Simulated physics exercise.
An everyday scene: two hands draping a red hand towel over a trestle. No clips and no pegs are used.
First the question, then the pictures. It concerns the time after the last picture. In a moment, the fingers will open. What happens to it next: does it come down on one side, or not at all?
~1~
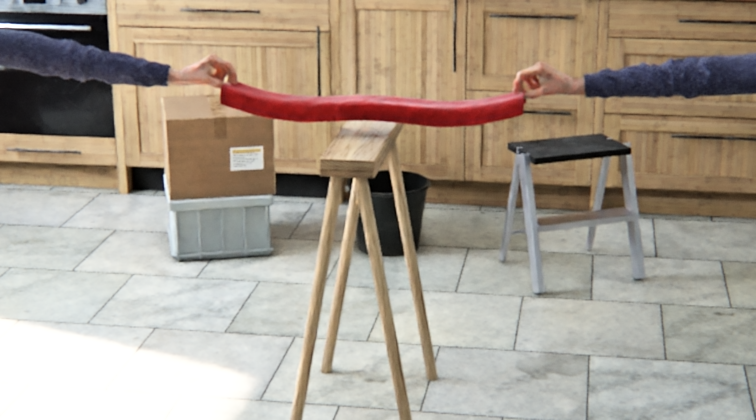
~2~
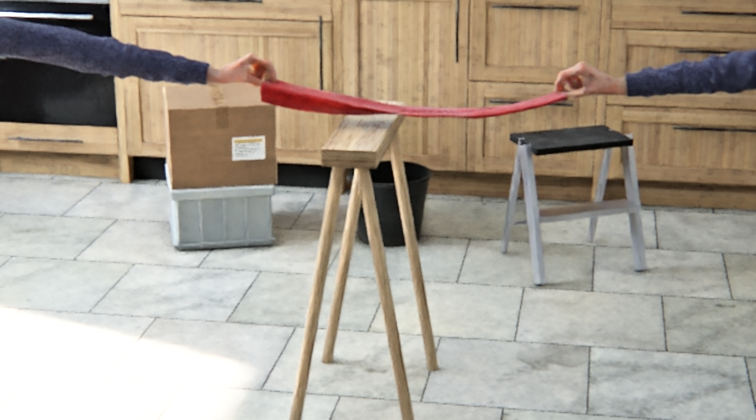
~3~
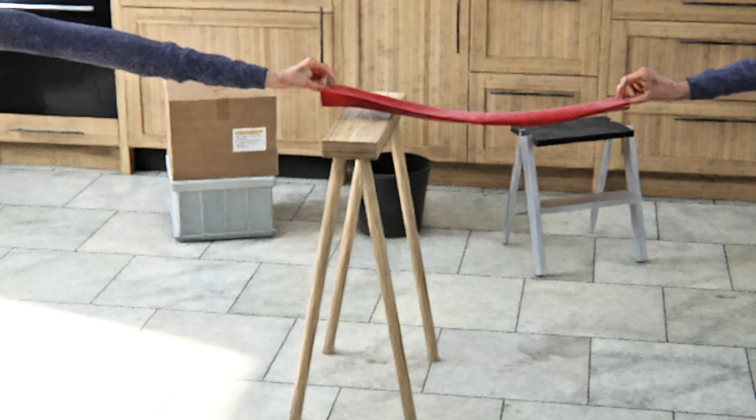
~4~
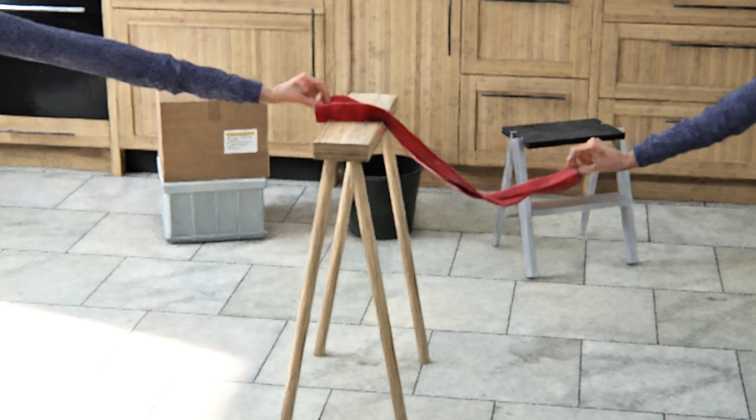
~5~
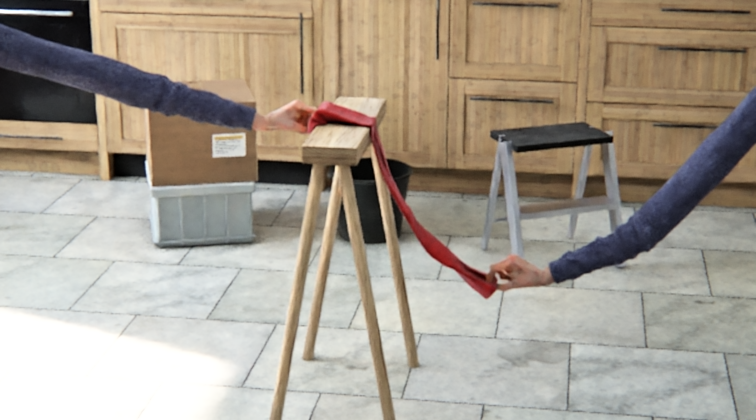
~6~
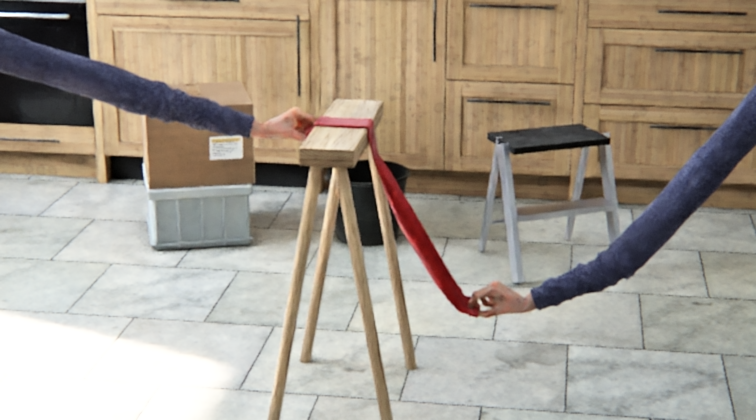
Oh, it's going to come down to the right.
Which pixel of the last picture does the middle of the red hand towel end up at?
In the last view it ends up close to (387, 401).
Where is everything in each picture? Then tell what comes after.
Left end (225, 105); right end (518, 116); top of the trestle (347, 164), in the first frame.
Left end (266, 102); right end (561, 101), in the second frame.
Left end (327, 106); right end (624, 107); top of the trestle (349, 145), in the third frame.
Left end (322, 122); right end (576, 184), in the fourth frame.
Left end (322, 125); right end (483, 297), in the fifth frame.
Left end (313, 133); right end (474, 310); far more of it on the right, in the sixth frame.
Then, 0.38 s past the final frame, hand towel clear of the top and falling near (385, 283).
Then, 0.70 s past the final frame, hand towel in a heap on the floor near (385, 399).
When it is over, hand towel in a heap on the floor near (388, 401). The red hand towel goes down on the right side.
